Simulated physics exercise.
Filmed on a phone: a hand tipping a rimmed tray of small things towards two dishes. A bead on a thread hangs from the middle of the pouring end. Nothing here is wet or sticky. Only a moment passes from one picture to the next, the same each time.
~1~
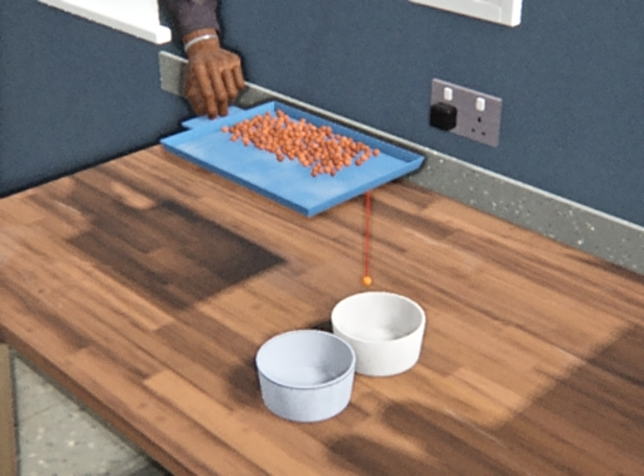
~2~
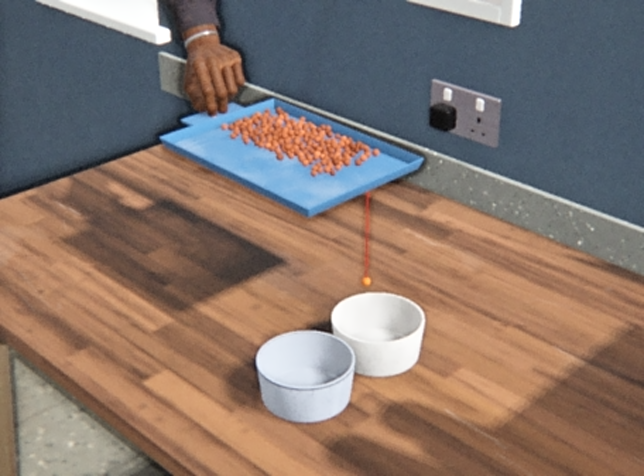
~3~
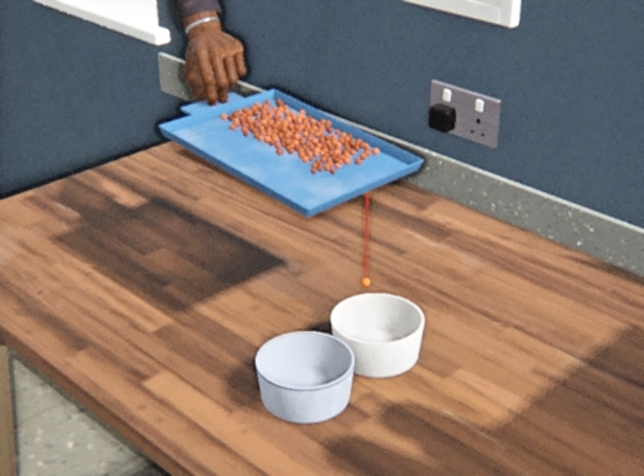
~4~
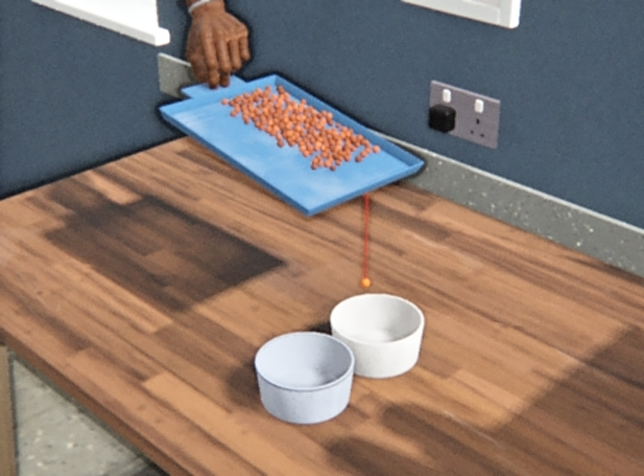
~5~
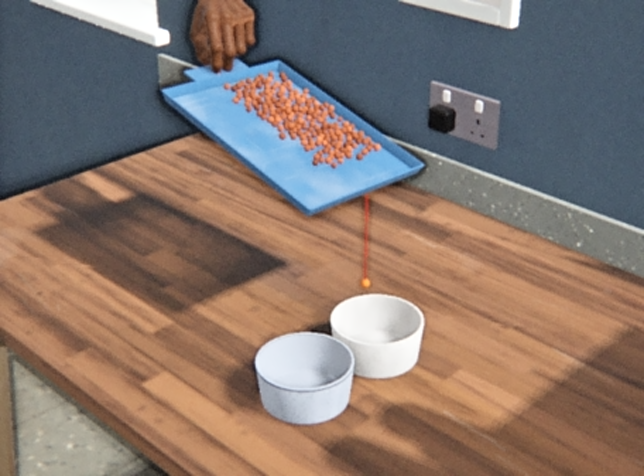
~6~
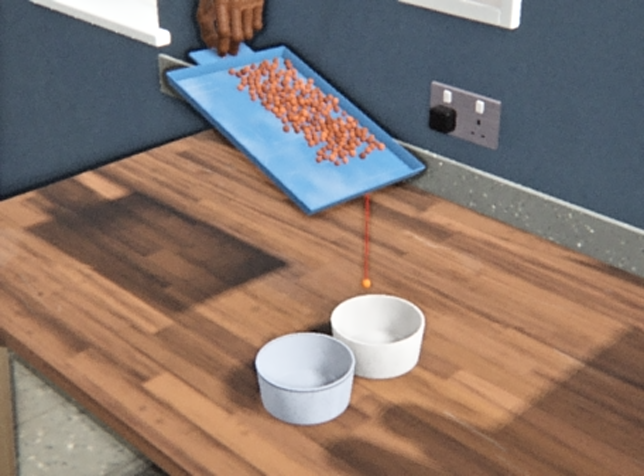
A hand steadily raising the back of a blue tray of clay pellets above two small dishes on a wooden worktop.
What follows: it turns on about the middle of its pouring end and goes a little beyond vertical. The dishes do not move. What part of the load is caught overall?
They take less than half between them.
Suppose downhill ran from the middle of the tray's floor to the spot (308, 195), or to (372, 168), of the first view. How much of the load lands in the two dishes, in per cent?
About 60 and 0 per cent.
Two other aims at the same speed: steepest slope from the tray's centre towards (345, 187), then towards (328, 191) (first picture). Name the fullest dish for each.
One: The right dish. Two: The right one.
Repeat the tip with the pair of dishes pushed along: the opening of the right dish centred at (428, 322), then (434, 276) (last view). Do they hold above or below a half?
In turn: The smaller part; over half.
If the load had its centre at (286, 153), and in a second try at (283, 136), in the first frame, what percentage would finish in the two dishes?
Roughly 30 per cent, and 20 per cent.
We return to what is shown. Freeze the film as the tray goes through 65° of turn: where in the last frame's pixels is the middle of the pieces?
Around (405, 179).
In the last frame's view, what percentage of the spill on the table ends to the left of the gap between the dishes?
Close to 0 per cent.
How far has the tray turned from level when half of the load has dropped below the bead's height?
Roughly 80°.
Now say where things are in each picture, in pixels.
The first frame shows corners of the pouring end at (309, 206) and (418, 157), level; middle of the load at (297, 143), clay pellets; left dish at (340, 394); right dish at (412, 350); bead on its thread at (366, 281).
The second frame shows corners of the pouring end at (308, 206) and (418, 158), level; middle of the load at (297, 142).
The third frame shows corners of the pouring end at (308, 206) and (418, 160), tipped barely, lowest at the right corner; middle of the load at (296, 137).
The fourth frame shows corners of the pouring end at (309, 206) and (418, 162), tipped a little, lowest at the right corner; middle of the load at (297, 128).
The fifth frame shows corners of the pouring end at (310, 206) and (419, 164), tipped clearly, lowest at the right corner; middle of the load at (300, 116).
The sixth frame shows corners of the pouring end at (312, 206) and (420, 166), tipped clearly, lowest at the right corner; middle of the load at (305, 108); left dish at (340, 397); right dish at (411, 352).
Soon after the last picture, tray tipped steeply; about two thirds on the tray; a stray few outside both; about a third in the air.
A little later, tray tipped past a quarter turn; a small part on the tray; a small part in the right dish; about half outside both; about a quarter in the air.
Later still, tray tipped past a quarter turn; about a quarter in the right dish; most outside both.
At rest, tray tipped past a quarter turn; none in the left dish; about a quarter in the right dish; most outside both.
